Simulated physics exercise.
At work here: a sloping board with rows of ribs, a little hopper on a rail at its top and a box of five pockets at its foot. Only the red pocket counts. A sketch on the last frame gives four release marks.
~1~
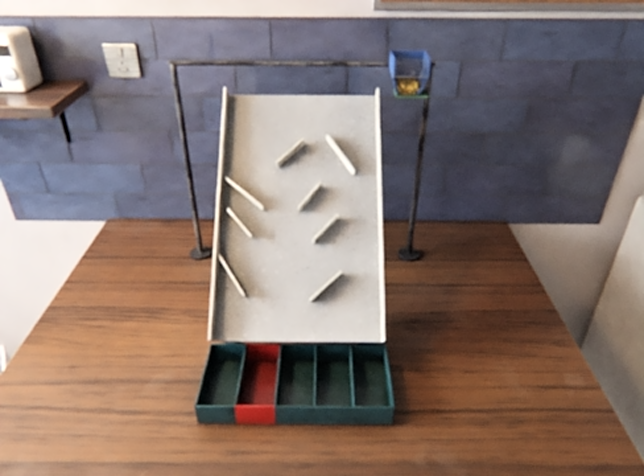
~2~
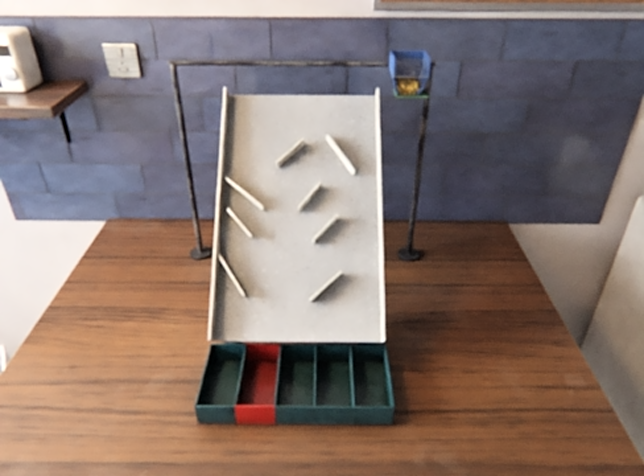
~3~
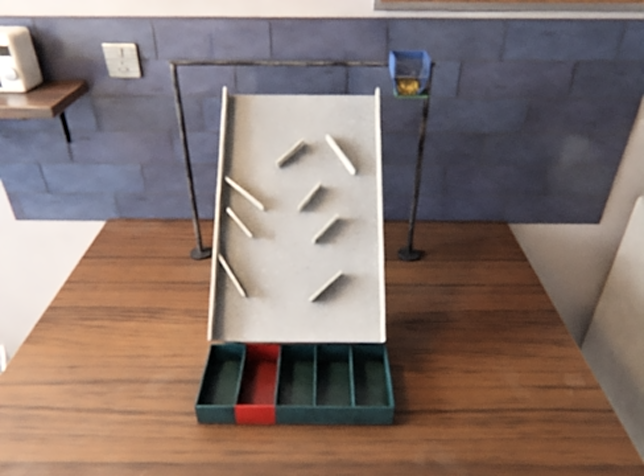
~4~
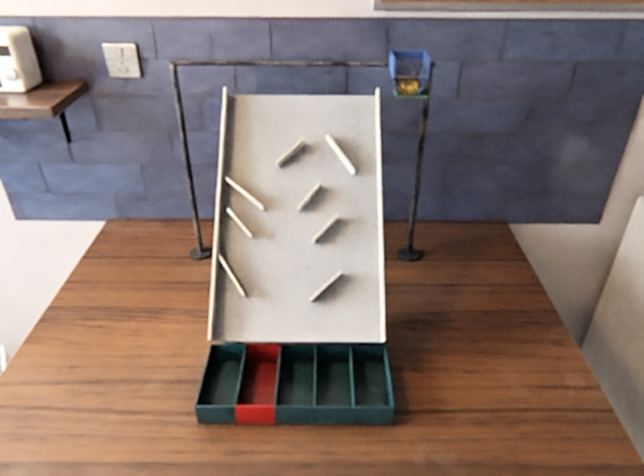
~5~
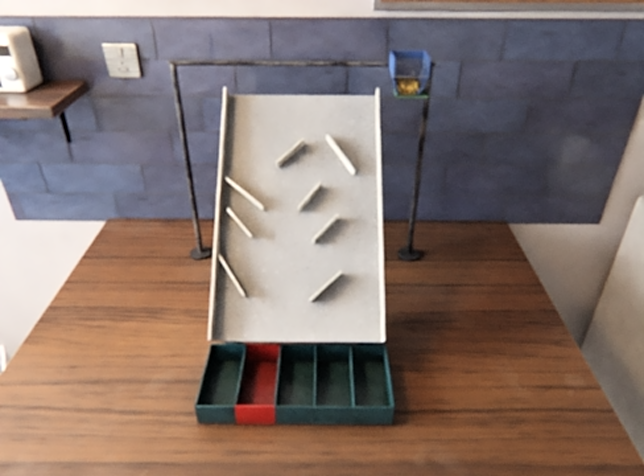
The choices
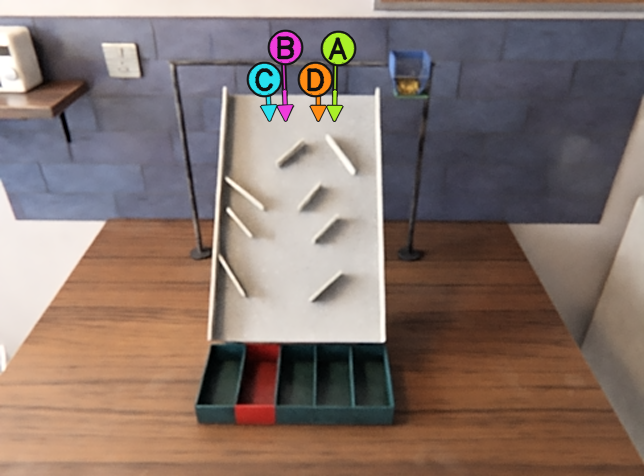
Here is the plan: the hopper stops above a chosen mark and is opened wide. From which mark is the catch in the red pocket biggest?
Mark D.
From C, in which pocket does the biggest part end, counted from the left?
The third.
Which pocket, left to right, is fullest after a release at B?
It is the third one.
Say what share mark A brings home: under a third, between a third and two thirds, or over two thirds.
Mark A gives under a third.
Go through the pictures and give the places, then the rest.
In the first picture, hopper at (407, 85), puffed corn balls, door shut.
In the second picture, ribs (276, 162) to (303, 139), (327, 134) to (354, 170), (226, 178) to (262, 206).
In the third picture, ribs (298, 208) to (320, 182), (227, 208) to (251, 236), (313, 240) to (338, 214).
In the fourth picture, ribs (219, 255) to (244, 295), (310, 299) to (341, 271).
In the fifth picture, red pocket at (255, 414), number 2 of 5 from the left.
On the marked copy, mark A meets the board at (334, 115); mark B meets the board at (285, 115); mark C meets the board at (269, 115); mark D meets the board at (318, 115).
For mark A, a small part in the red pocket, most in other pockets.
For mark B, a small part in the red pocket, most in other pockets, a small part outside the box.
For mark C, about a quarter in the red pocket, about two thirds in other pockets, a small part outside the box.
For mark D, about a third in the red pocket, about half in other pockets, a small part outside the box.
